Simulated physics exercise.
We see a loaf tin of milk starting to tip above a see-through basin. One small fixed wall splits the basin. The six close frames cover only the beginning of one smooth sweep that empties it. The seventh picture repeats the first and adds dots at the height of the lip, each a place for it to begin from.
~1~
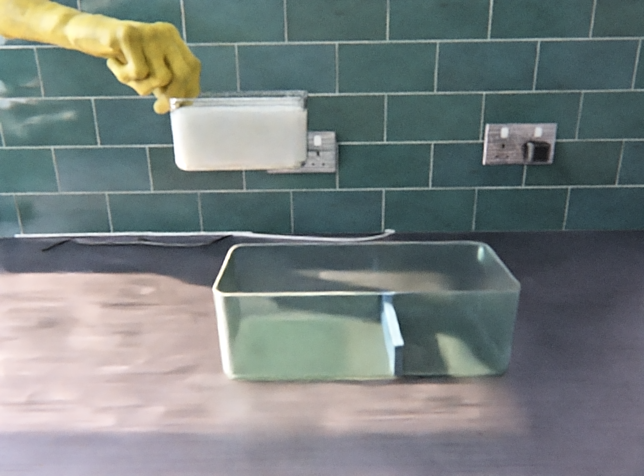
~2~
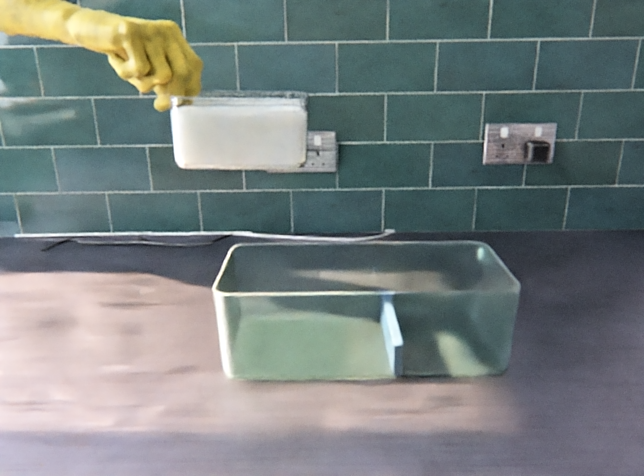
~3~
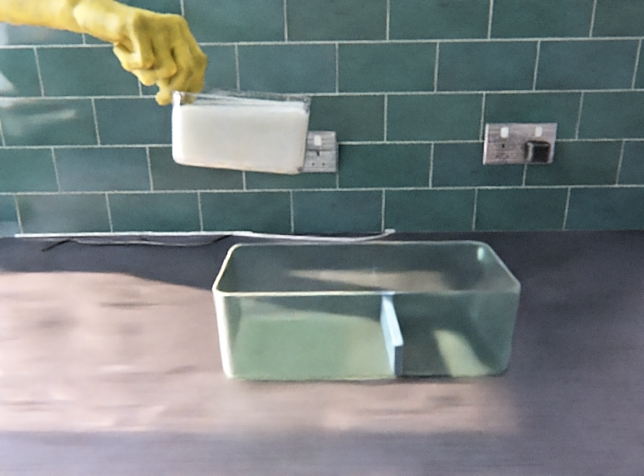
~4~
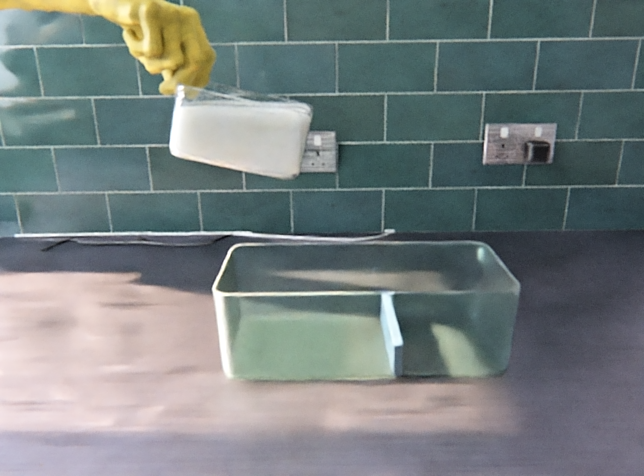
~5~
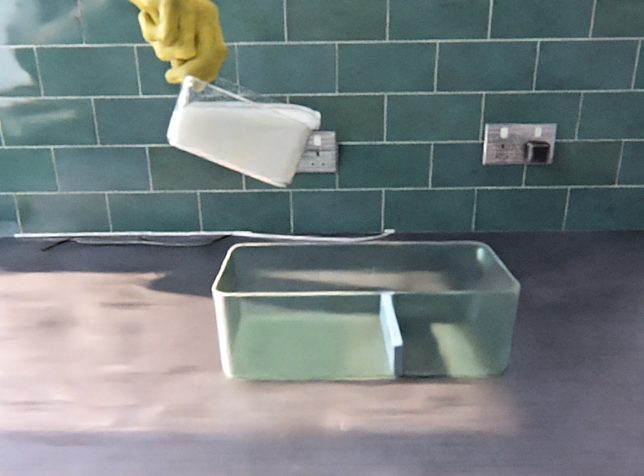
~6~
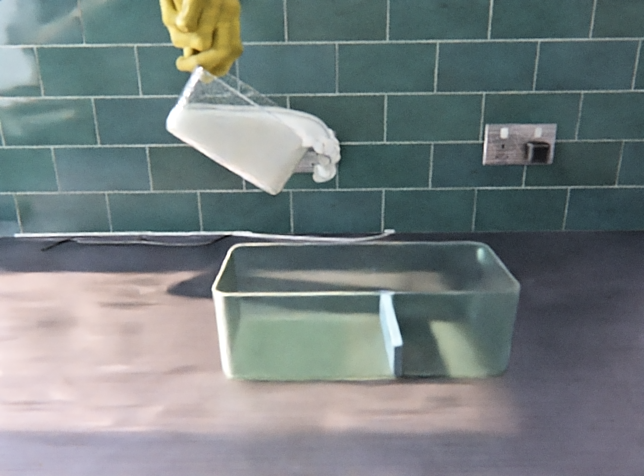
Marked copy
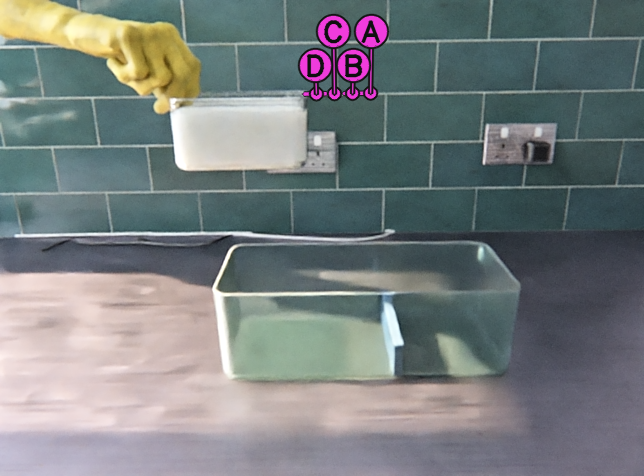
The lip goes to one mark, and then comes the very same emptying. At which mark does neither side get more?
Use spot D.
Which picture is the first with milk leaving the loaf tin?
In picture 5.
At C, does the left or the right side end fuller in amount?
The right one.
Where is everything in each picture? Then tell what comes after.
Upright, lip at (304, 94); basin from (224, 375) to (507, 372); top of the wall at (391, 314); nothing has left yet, in the first picture.
Upright, lip at (305, 95); nothing has left yet, in the second picture.
Tipped about 6°, lip at (308, 100); nothing has left yet, in the third picture.
Tipped about 13°, lip at (310, 109); nothing has left yet, in the fourth picture.
Tipped about 23°, lip at (312, 120); milk is over the lip, down to (317, 125), in the fifth picture.
Tipped about 34°, lip at (313, 134); milk is over the lip, down to (323, 176), in the sixth picture.
In magenta, A at (370, 93); B at (352, 93); C at (334, 93); D at (316, 93).
With A, about 22 % ends left of the wall and 77 % right of it.
With B, about 26 % ends left of the wall and 72 % right of it.
With C, about 33 % ends left of the wall and 65 % right of it.
With D, about 49 % ends left of the wall and 50 % right of it.
